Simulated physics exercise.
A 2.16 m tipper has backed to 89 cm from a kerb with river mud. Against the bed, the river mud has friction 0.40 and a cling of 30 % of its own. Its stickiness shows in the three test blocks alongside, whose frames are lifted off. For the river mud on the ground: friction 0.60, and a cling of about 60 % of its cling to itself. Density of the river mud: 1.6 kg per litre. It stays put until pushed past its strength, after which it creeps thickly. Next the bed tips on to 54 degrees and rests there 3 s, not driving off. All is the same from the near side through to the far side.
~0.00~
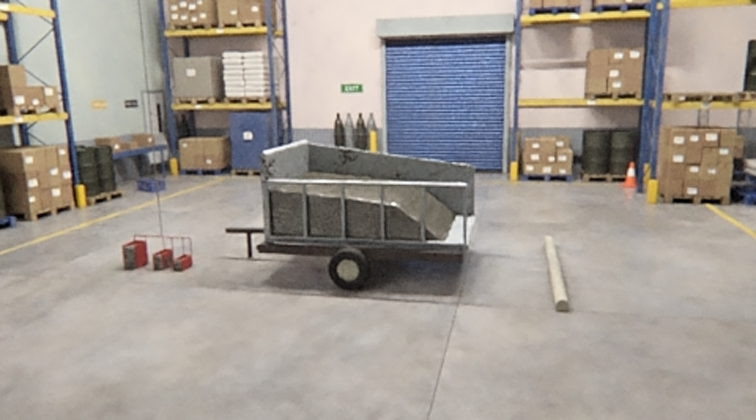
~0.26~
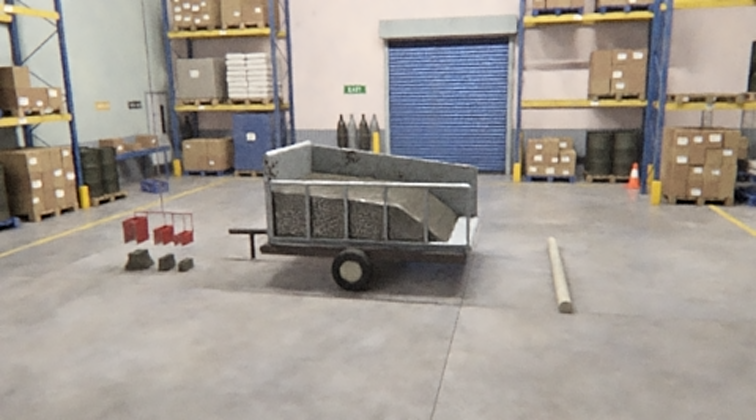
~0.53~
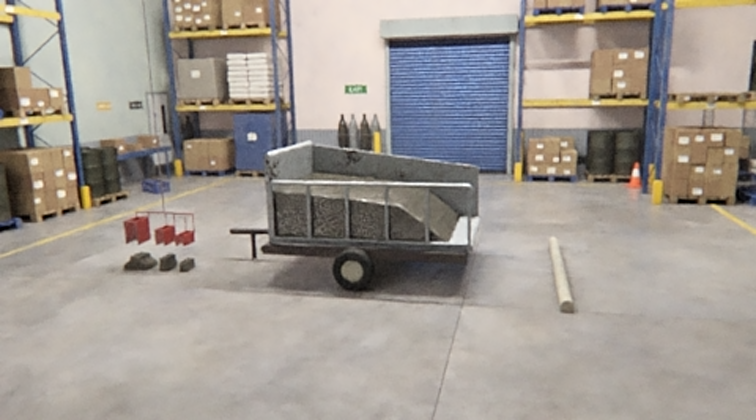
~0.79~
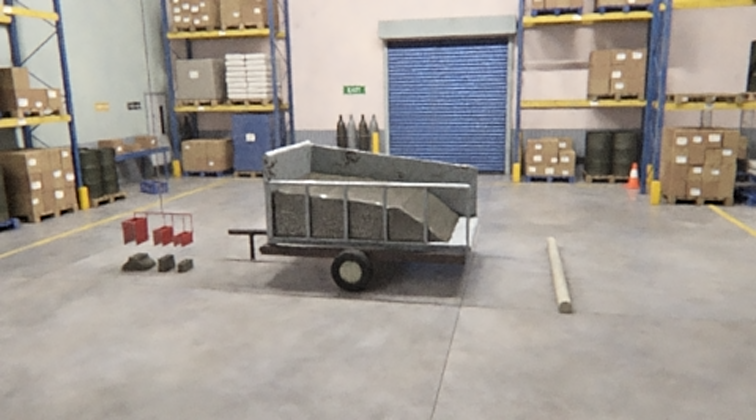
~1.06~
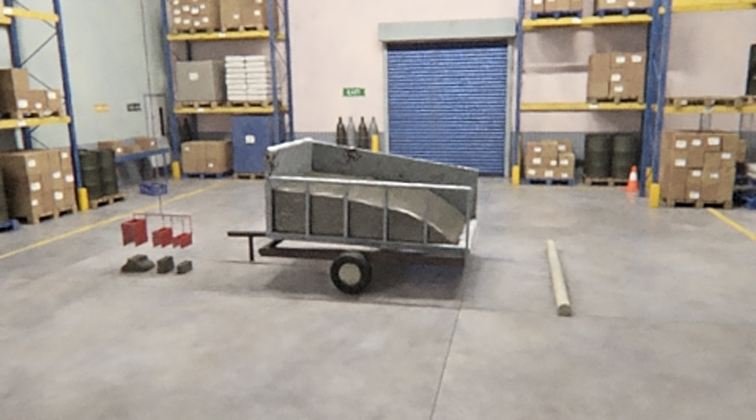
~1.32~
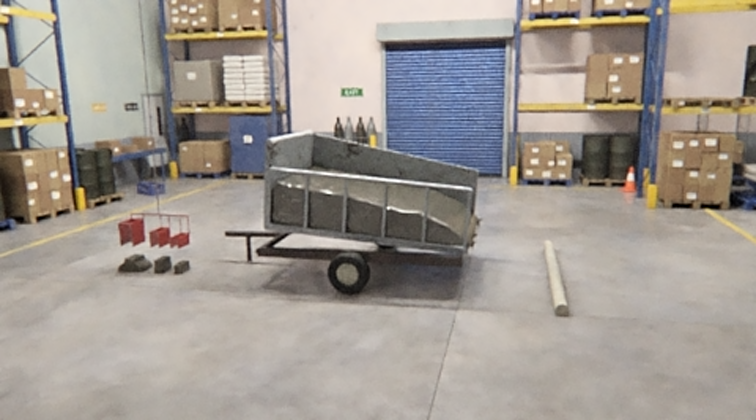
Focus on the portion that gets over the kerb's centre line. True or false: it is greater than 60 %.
False.
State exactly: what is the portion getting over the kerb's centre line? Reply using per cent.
The figure comes to about 50 percent.
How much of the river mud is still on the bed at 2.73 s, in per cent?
I'd say close to 45 per cent.
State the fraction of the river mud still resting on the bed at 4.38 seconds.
That share is about 0 %.
After 2.73 s, the tilt is 19 degrees, 46 % is on the bed and 12 % past the kerb's middle.
After 4.38 s, the tilt is 35 degrees, none is on the bed and 51 % past the kerb's middle.
After 6.04 s, the tilt is 52 degrees, none is on the bed and 52 % past the kerb's middle.
After 7.70 s, the tilt is 54 degrees, none is on the bed and 52 % past the kerb's middle.
After 9.40 s, the tilt is 54 degrees, none is on the bed and 52 % past the kerb's middle.
